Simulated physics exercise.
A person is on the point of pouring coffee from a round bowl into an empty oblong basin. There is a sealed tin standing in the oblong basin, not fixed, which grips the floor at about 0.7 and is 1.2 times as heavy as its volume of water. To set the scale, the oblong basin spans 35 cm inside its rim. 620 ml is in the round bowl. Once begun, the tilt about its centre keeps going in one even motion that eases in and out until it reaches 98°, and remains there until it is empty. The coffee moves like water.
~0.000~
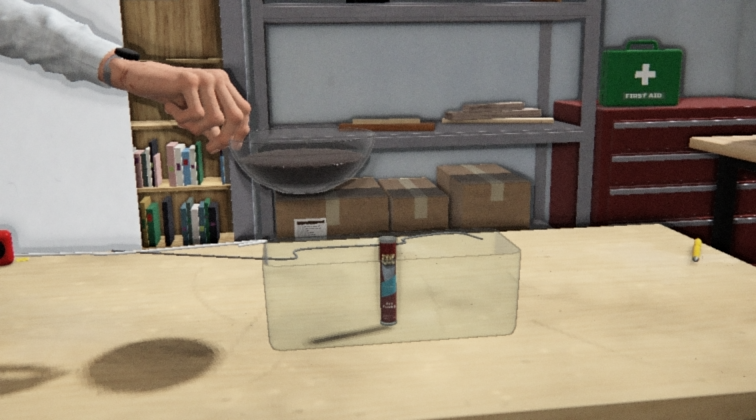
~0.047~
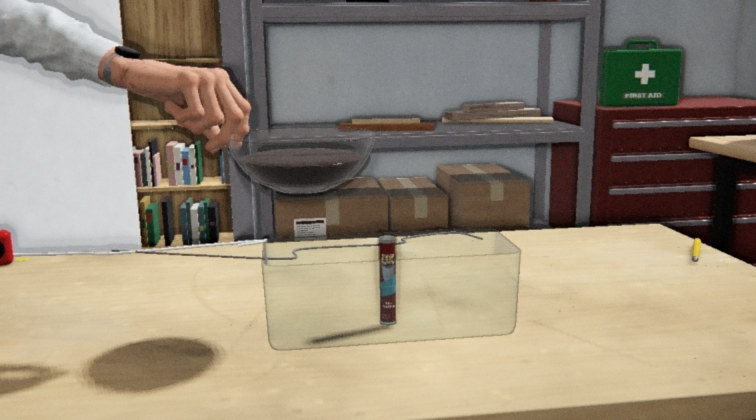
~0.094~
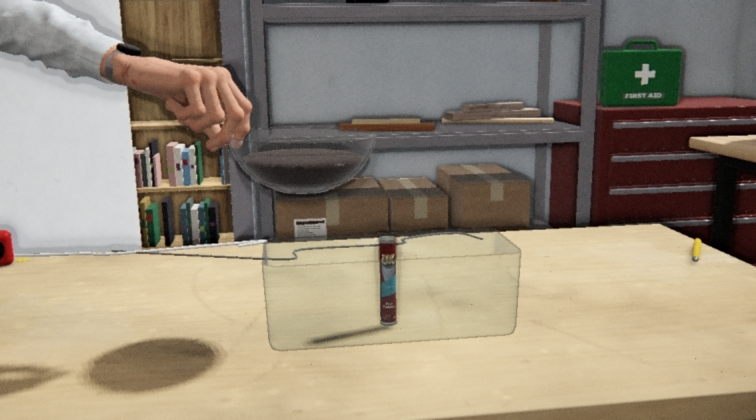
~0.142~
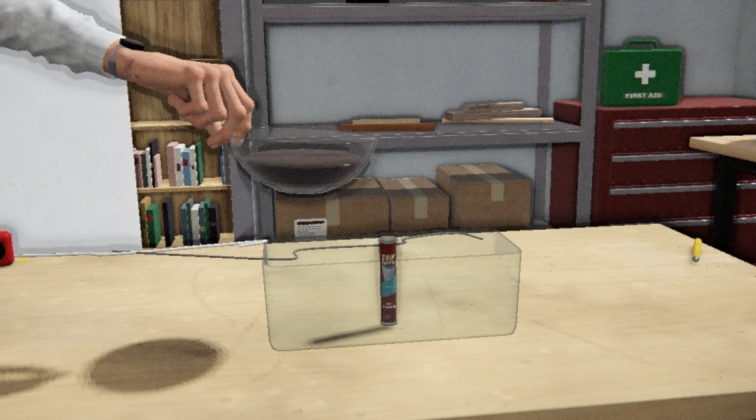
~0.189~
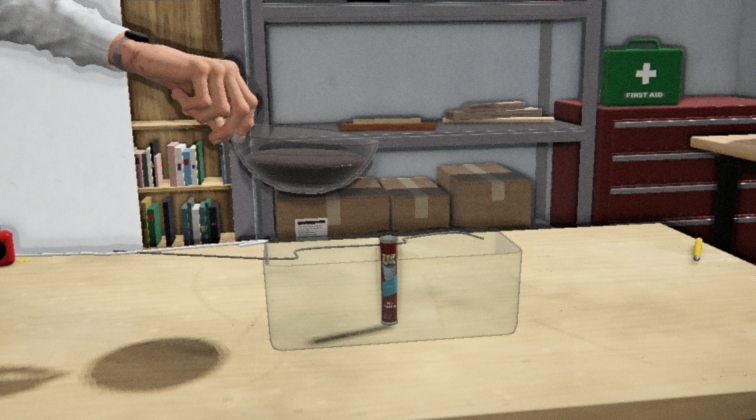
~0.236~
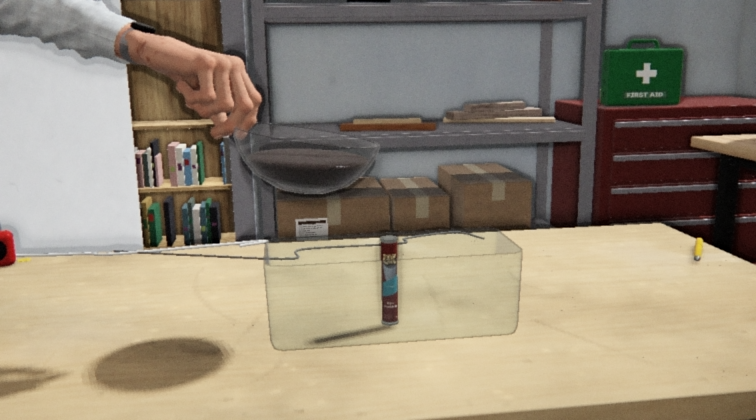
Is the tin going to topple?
My guess is it's going to stay on its base.
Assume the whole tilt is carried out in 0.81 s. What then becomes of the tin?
The tin stays on its base.
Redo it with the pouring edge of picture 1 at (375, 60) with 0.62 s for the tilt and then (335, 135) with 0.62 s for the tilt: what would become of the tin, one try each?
In the first try it comes down; in the second it comes down.
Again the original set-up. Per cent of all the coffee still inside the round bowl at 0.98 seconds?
Near 1 percent, more or less.
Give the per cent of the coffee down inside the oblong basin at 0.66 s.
Roughly 18 per cent.
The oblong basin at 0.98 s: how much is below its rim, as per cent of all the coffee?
Around 94 parts in a hundred.
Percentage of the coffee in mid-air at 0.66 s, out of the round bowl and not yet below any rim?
34 %.
After 0.66 s the tilt is 60° and 48 per cent is still to pour; the tin stands where it began.
After 0.98 s the tilt is 92° and 1 per cent is still to pour; the tin stands where it began.
After 1.30 s the tilt is 98° and 0 per cent is still to pour; the tin stands where it began.
After 1.66 s the tilt is 98° and 0 per cent is still to pour; the tin stands where it began.
In the end the tin stands where it began.
